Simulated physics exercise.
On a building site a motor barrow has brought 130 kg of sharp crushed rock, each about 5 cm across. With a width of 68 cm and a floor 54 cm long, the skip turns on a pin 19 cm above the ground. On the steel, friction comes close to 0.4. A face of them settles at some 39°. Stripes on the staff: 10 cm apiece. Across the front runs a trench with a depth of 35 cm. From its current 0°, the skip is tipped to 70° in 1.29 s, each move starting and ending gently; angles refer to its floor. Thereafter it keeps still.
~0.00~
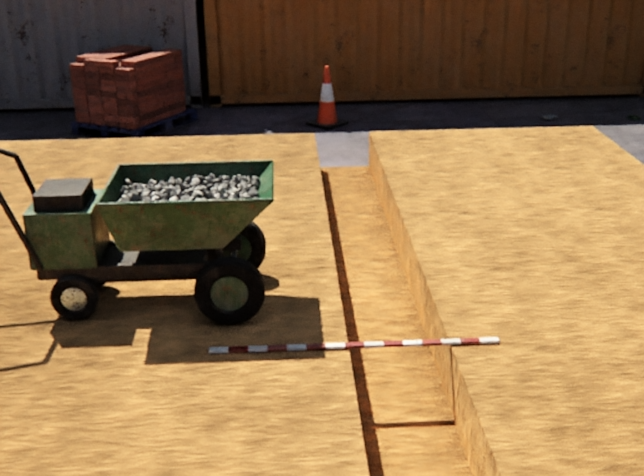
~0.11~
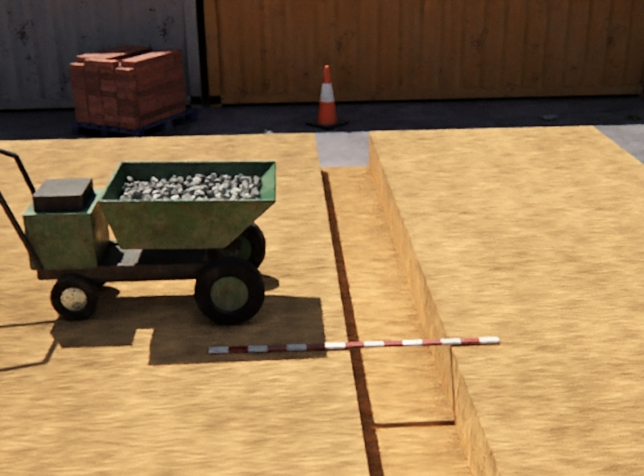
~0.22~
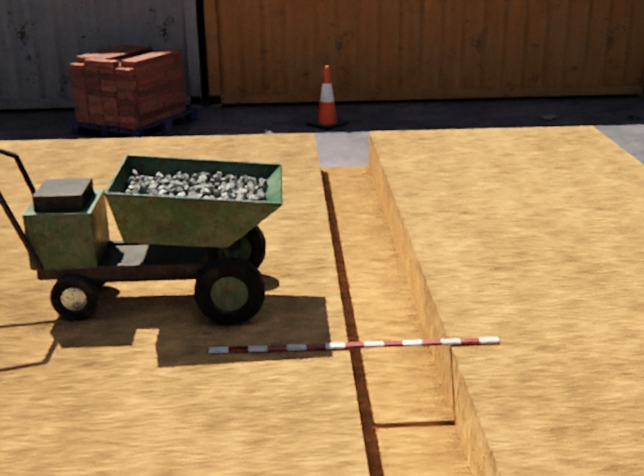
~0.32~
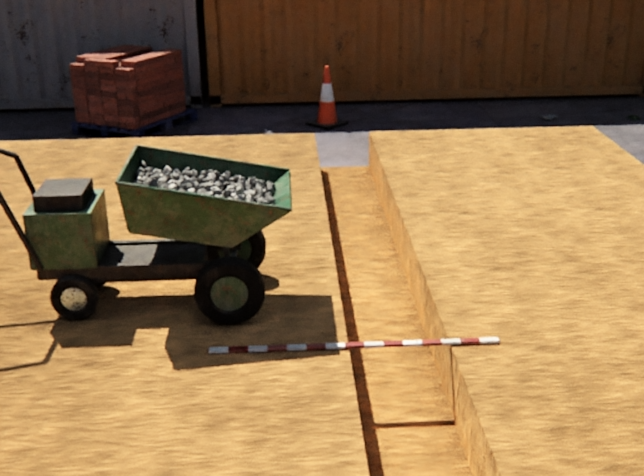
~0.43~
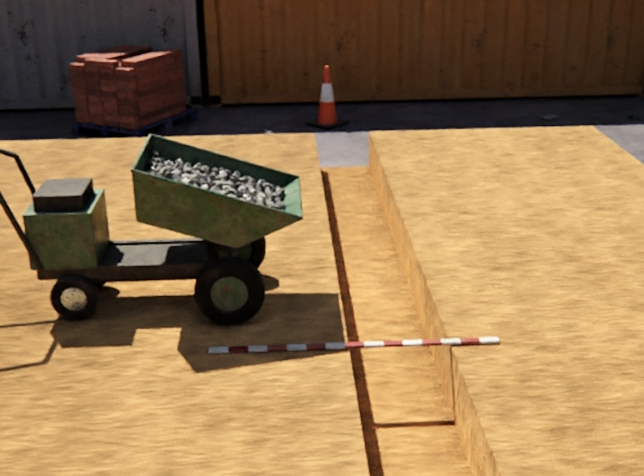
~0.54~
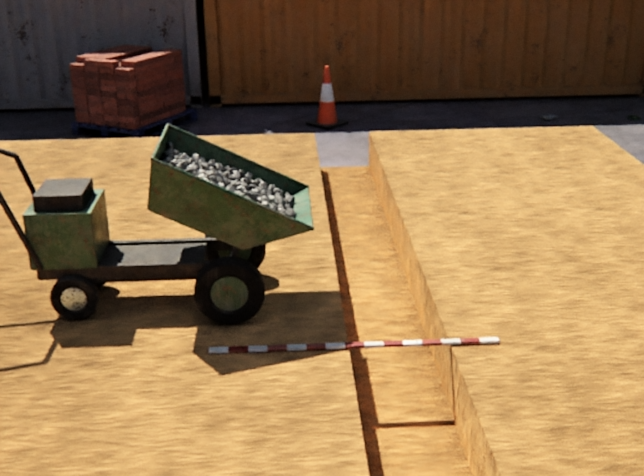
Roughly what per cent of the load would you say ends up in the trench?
I'd say 100 per cent ends up in the trench.
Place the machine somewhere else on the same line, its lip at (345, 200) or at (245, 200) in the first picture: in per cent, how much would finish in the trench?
From the first place around 80 per cent, from the other around 60.
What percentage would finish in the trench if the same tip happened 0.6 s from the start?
100 per cent.
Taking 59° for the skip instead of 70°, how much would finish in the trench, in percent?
Then roughly 55 percent.
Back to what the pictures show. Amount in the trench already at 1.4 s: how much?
30 per cent or so by then.
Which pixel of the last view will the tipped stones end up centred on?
I'd point somewhere around (380, 335).
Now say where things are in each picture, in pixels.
The skip is at 0°, its lip at (273, 200); the top of the load is at (190, 187), in the first frame.
Lip at (275, 201), floor tilted 1°, highest stones at (188, 185); the stones move at 0.2 m/s on average, in the second frame.
Lip at (282, 204), floor tilted 5°, highest stones at (166, 184); the stones move at 0.4 m/s on average, in the third frame.
The skip is at 11°, its lip at (292, 210); the top of the load is at (151, 175); the stones move at 0.5 m/s on average, in the fourth frame.
Lip at (302, 218), floor tilted 18°, highest stones at (159, 164); the stones move at 0.6 m/s on average, in the fifth frame.
Lip at (313, 229), floor tilted 27°, highest stones at (171, 155); the stones move at 0.7 m/s on average, in the sixth frame.
After 1.0 s the floor is at 59°; 100 % in the skip; the foremost stones are at (330, 264).
After 1.4 s the floor is at 70°; 72 % in the skip, 28 % in the trench; the foremost stones are at (399, 338).
After 1.7 s the floor is at 70°; 29 % in the skip, 71 % in the trench; the foremost stones are at (424, 331).
After 3.7 s the floor is at 70°; 0 % in the skip, 100 % in the trench; the foremost stones are at (427, 340).
